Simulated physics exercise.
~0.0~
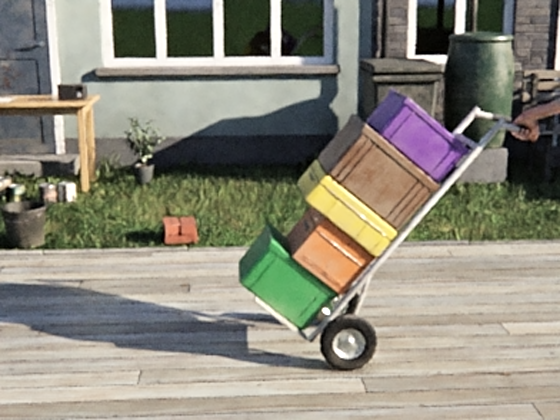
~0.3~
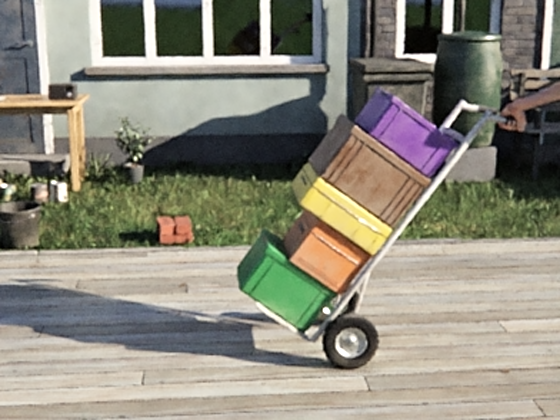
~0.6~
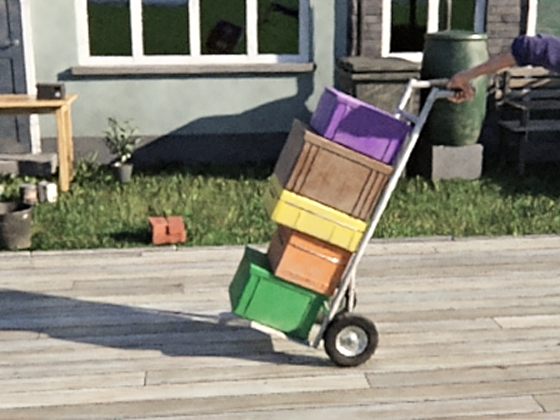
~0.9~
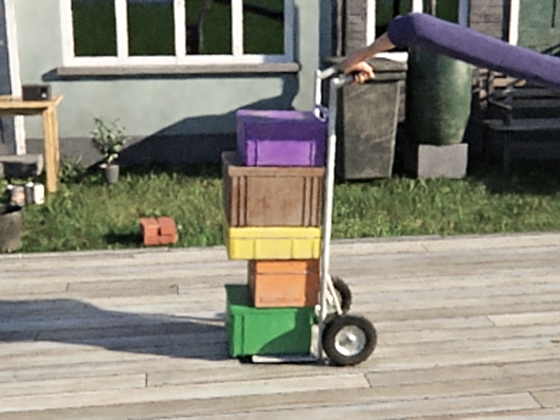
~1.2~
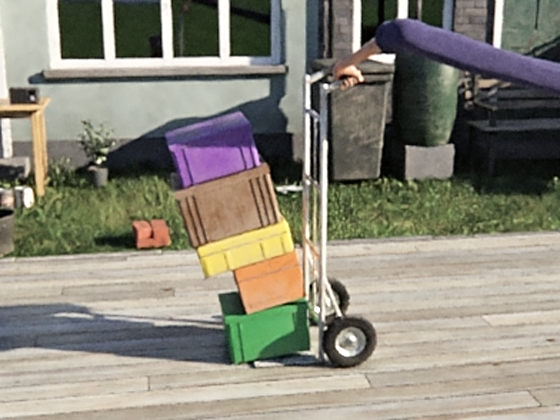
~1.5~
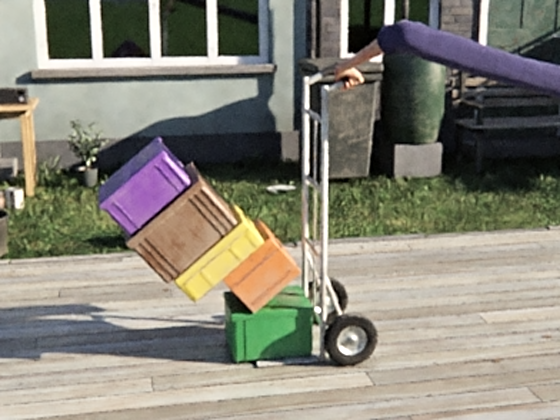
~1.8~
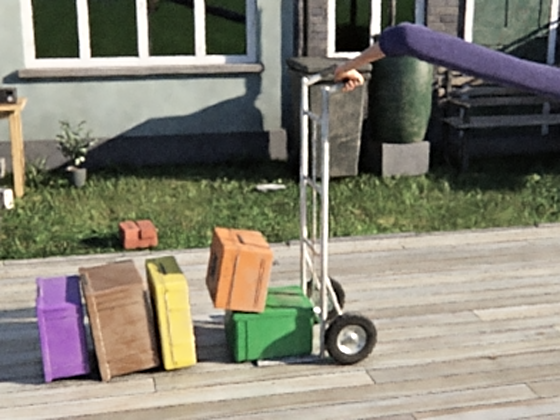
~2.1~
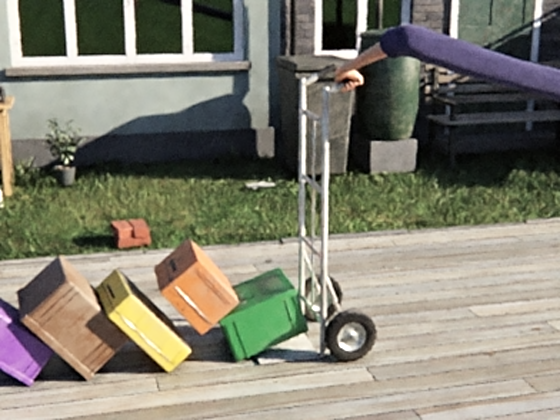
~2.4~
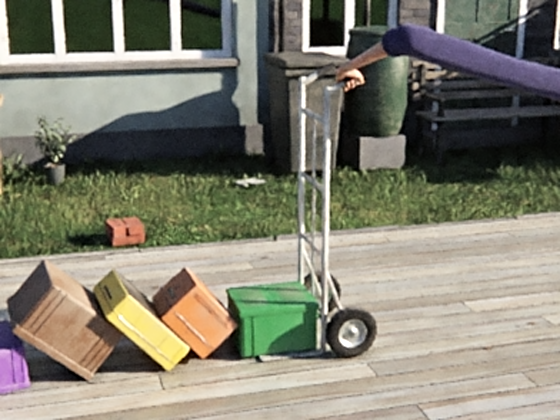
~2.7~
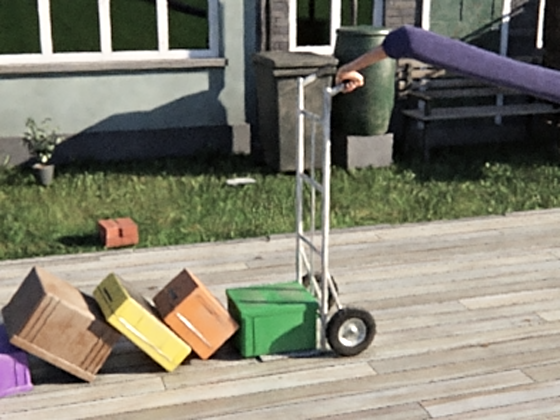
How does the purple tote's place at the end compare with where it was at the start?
At the start it is at the top of the tilted stack on the sack truck, right of centre. By the end it is down on the decking at the far left, partly out of view.
